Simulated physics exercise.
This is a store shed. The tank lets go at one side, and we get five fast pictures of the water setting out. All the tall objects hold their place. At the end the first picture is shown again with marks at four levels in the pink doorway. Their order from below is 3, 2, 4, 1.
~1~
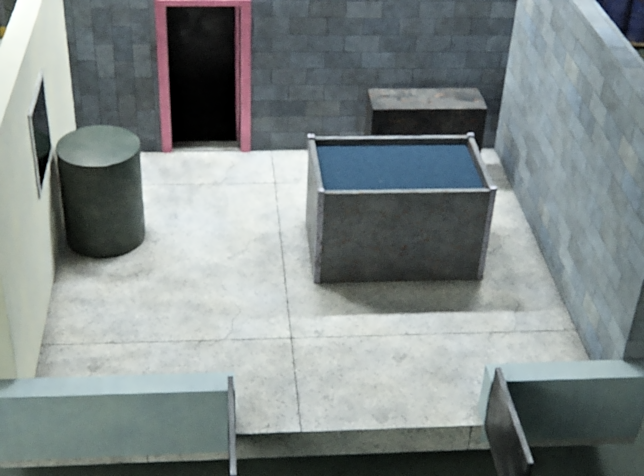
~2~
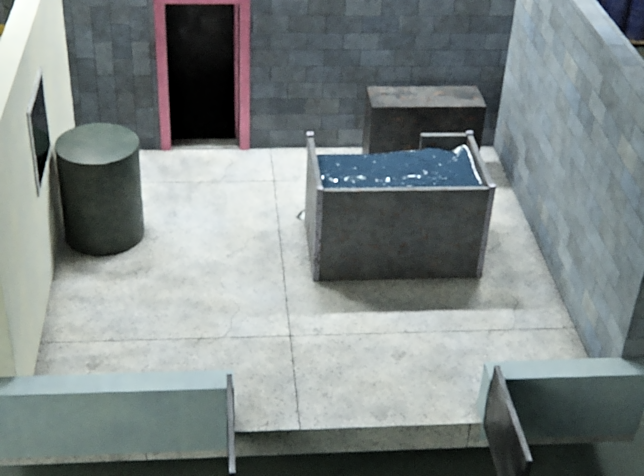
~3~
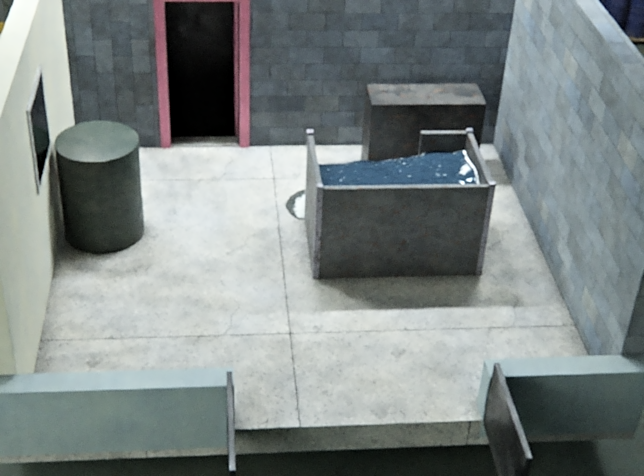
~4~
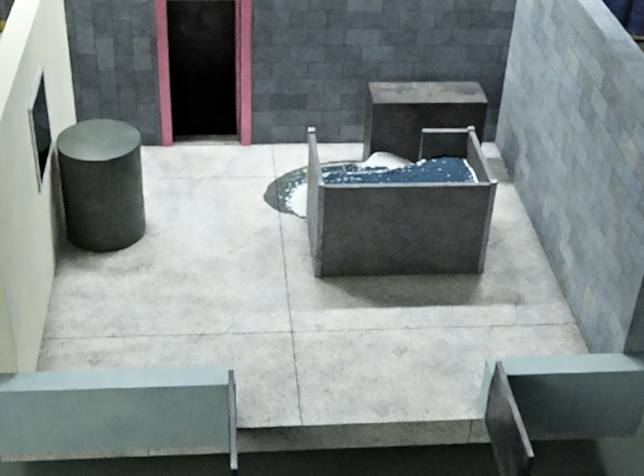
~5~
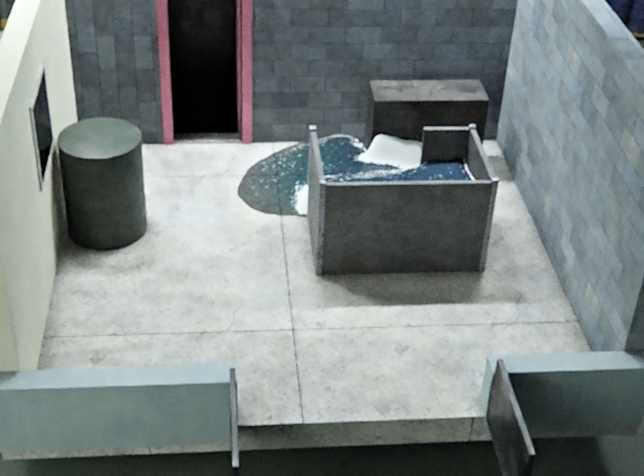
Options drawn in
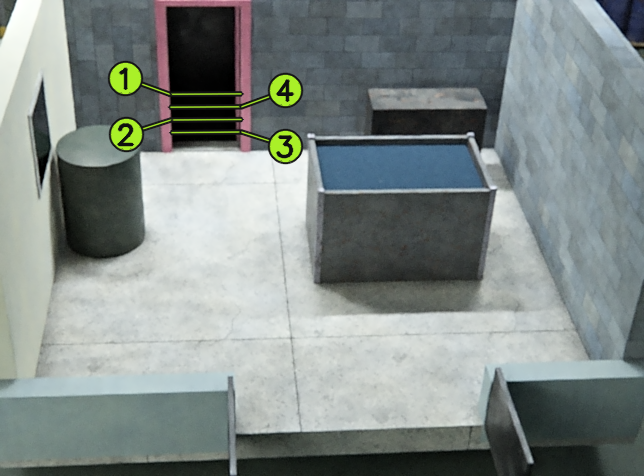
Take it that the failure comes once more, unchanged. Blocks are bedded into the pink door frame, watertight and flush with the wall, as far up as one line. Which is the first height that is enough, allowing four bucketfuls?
I would pick height 3.
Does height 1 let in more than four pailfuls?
No, not at all.
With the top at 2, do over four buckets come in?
No.
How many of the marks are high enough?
All of the four.
On the marked copy, 1 at (205, 94); 2 at (206, 119); 3 at (206, 132); 4 at (206, 107); from the bottom up 3, 2, 4, 1.
For height 1, nothing gets over.
For height 2, nothing gets over.
For height 3, a splash gets over, under a bucket.
For height 4, nothing gets over.
